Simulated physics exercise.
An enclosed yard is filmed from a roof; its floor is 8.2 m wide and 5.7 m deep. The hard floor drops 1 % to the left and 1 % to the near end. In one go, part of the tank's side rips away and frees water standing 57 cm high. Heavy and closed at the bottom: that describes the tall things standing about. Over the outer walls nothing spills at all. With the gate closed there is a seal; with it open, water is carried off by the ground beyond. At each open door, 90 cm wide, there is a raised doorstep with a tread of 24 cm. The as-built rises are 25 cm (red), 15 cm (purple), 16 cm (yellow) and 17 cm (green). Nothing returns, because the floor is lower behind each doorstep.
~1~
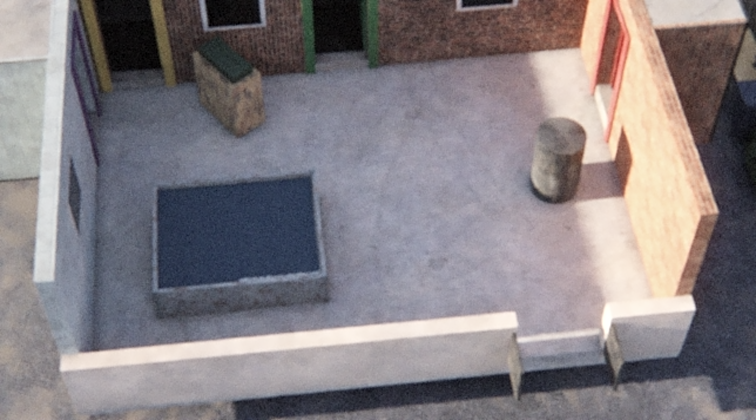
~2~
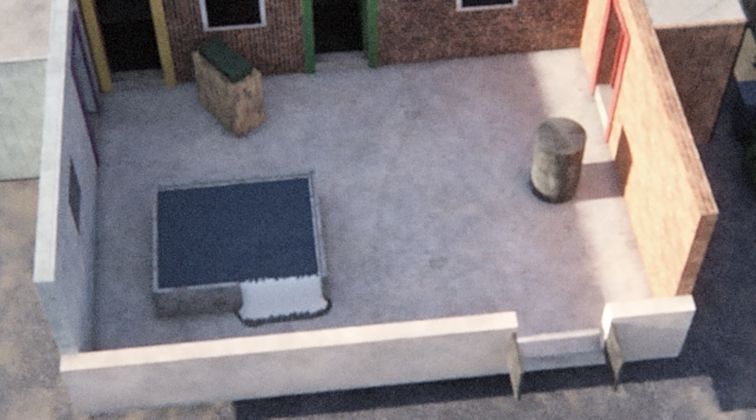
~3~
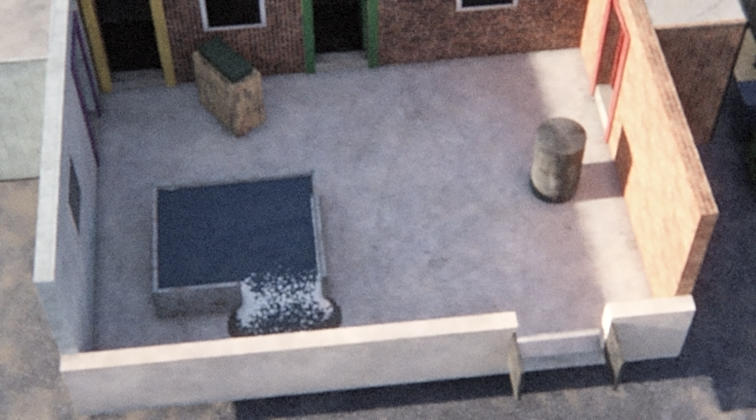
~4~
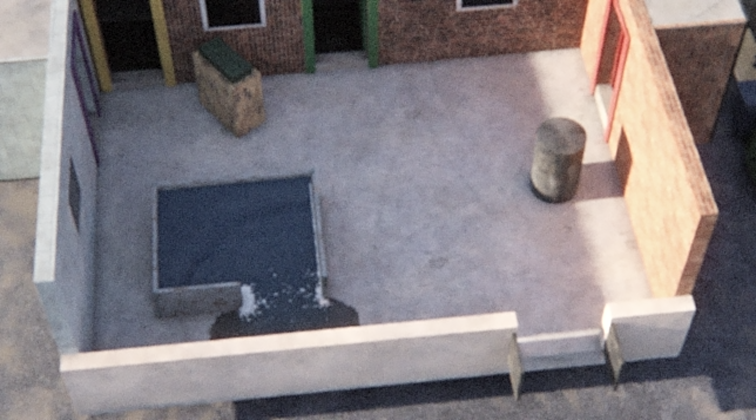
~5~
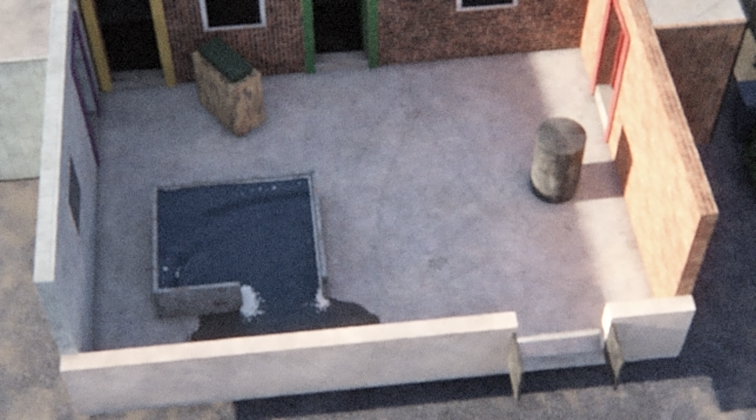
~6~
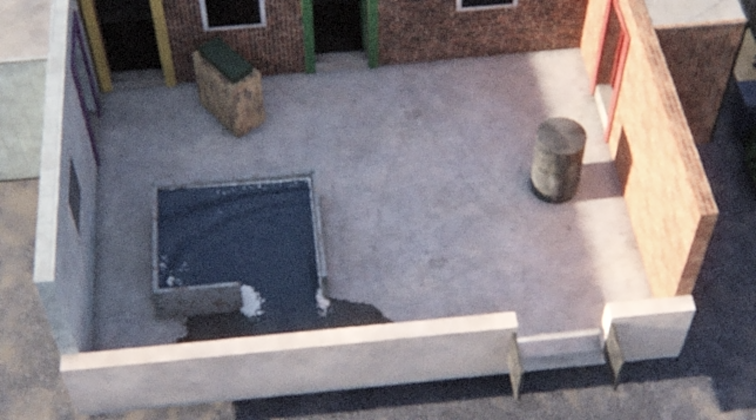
A square tank in a walled yard breaks open at its near side, spilling dark water.
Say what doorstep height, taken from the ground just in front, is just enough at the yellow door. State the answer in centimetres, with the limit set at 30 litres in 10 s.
I would put it at 9 cm.
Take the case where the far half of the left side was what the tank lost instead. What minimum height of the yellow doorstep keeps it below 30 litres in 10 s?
Near 20 cm.
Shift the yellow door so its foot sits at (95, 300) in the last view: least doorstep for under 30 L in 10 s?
Roughly 10.5 cm, give or take.
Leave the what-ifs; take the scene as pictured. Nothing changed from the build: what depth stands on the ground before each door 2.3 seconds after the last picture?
Lab note, depth in cm: Red 0; purple 0; yellow 0; green 0.
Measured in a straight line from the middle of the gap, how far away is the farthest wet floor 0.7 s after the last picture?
The front is some 3.0 m out.
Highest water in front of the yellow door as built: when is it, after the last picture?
About 6.0 seconds.
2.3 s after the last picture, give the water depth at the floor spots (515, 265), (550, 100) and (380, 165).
Depth: About 4, 0, 0 cm.
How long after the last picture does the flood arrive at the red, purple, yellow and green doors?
For red it's 3.2 s, for purple 2.6 s, for yellow 3.6 s, and for green 6.5 s.
Then, 0.7 s after the last picture water covers 10 % of the floor, deepest (46 cm) near (296, 355); it has not reached the yellow door.
Then, 2.3 s after the last picture water covers 40 % of the floor, deepest (30 cm) near (106, 375); it has not reached the yellow door.
Then, 9.3 s after the last picture water covers 95 % of the floor, deepest (12 cm) near (109, 160); 9 cm at the yellow door, 0 litres in over its 16 cm doorstep.
At the yellow door as built, the water peaked near 13 cm, 5.9 s after the last picture.
Run again over the same 10 s with other heights there, 52 litres in over 7.5 cm, 18 litres over 10 cm. The limit of 30 litres is kept from about 9 cm up.
